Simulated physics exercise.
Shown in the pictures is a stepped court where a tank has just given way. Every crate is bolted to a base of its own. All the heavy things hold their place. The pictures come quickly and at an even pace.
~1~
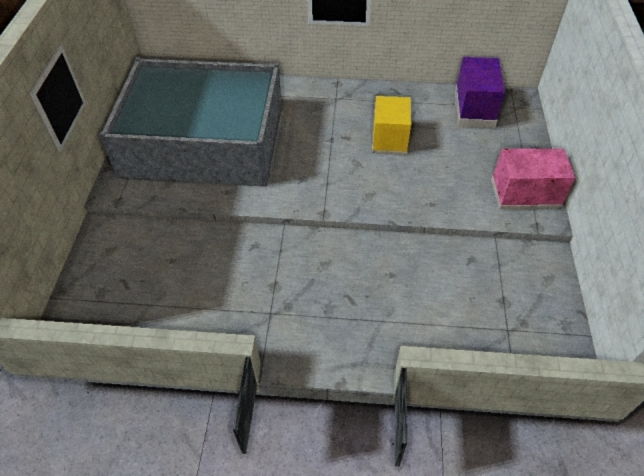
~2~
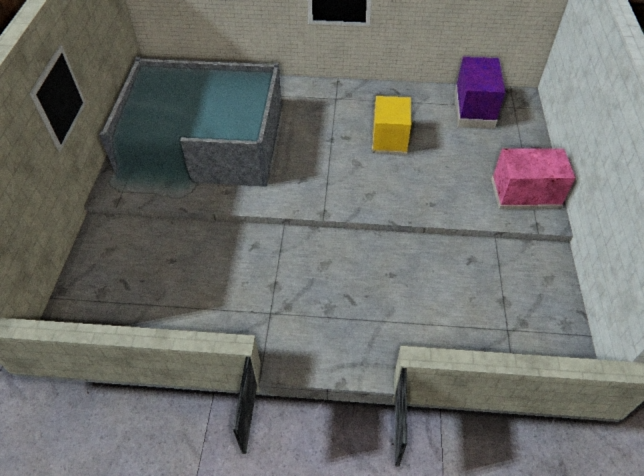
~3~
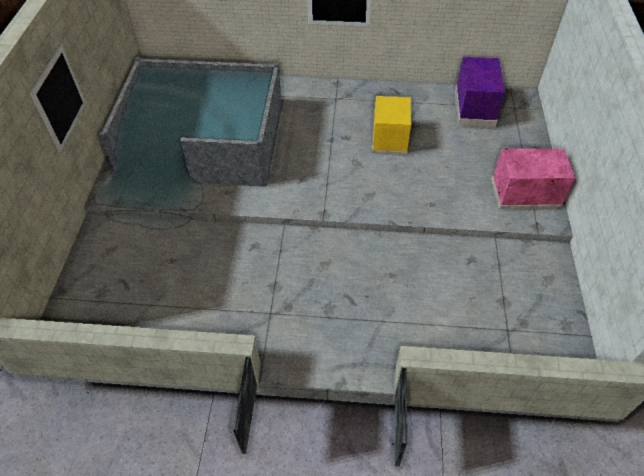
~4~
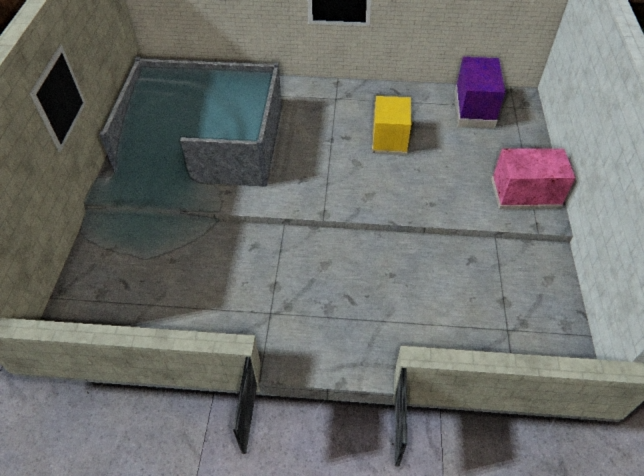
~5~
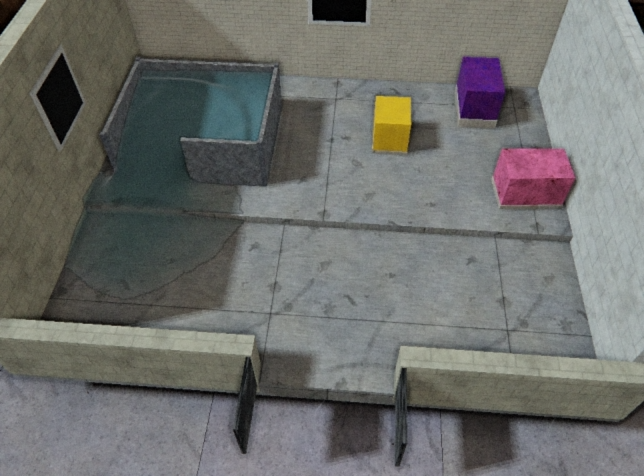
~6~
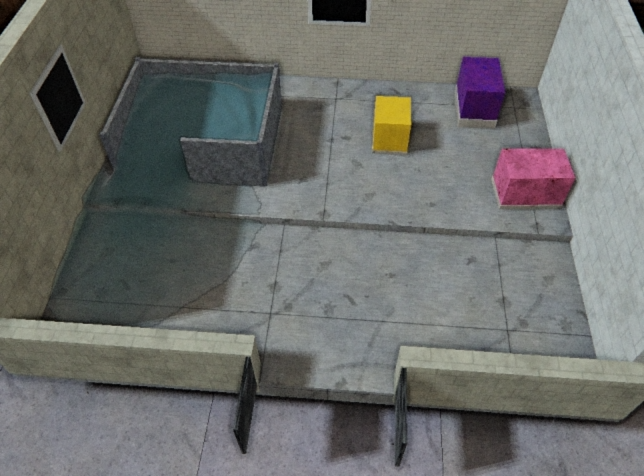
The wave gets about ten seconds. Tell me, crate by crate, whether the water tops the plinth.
Yellow crate: No, it does not. Purple crate: No, it does not. Pink crate: Yes, it does.
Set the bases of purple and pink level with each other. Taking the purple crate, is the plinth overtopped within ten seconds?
Verdict on purple: It is not reached.
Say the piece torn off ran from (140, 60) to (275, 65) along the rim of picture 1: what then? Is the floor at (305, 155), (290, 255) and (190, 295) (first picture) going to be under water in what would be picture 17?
First: Spared by the leak. Second: Spared by the leak. Third: Spared by the leak.
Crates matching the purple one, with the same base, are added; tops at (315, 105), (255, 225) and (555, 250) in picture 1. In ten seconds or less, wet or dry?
Listed order: Unflooded / flooded / flooded.
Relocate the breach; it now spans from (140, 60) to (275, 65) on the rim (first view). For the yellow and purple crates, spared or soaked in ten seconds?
I expect yellow goes wet while purple goes wet.
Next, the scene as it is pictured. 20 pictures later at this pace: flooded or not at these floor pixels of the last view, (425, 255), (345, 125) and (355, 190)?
In turn: Flooded, not flooded, no water.
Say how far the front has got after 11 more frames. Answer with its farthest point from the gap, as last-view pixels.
At roughly (396, 374).
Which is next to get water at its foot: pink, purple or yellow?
I say the crate marked pink.
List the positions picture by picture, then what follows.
The first picture shows the tank at (195, 103) is whole and still.
In the second picture, water pours out at (154, 166) and has run to (113, 178).
In the third picture, the front is at (101, 199), out from the gap at (154, 167).
In the fourth picture, the front is at (148, 255), out from the gap at (154, 167).
In the fifth picture, water pours out at (154, 168) and has run to (136, 291).
In the sixth picture, the front is at a hidden place, out from the gap at (154, 167).
A moment on, water covers 20 % of the floor; the yellow crate not reached, the purple crate not reached, the pink crate not reached.
Next, water covers 25 % of the floor; the yellow crate not reached, the purple crate not reached, the pink crate not reached.
Then, water covers 50 % of the floor; the yellow crate not reached, the purple crate not reached, the pink crate not reached.
Later, water covers 60 % of the floor; the yellow crate not reached, the purple crate not reached, the pink crate water round its plinth.
In the end, water covers 65 % of the floor; the yellow crate stayed above the water, the purple crate stayed above the water, the pink crate was topped.
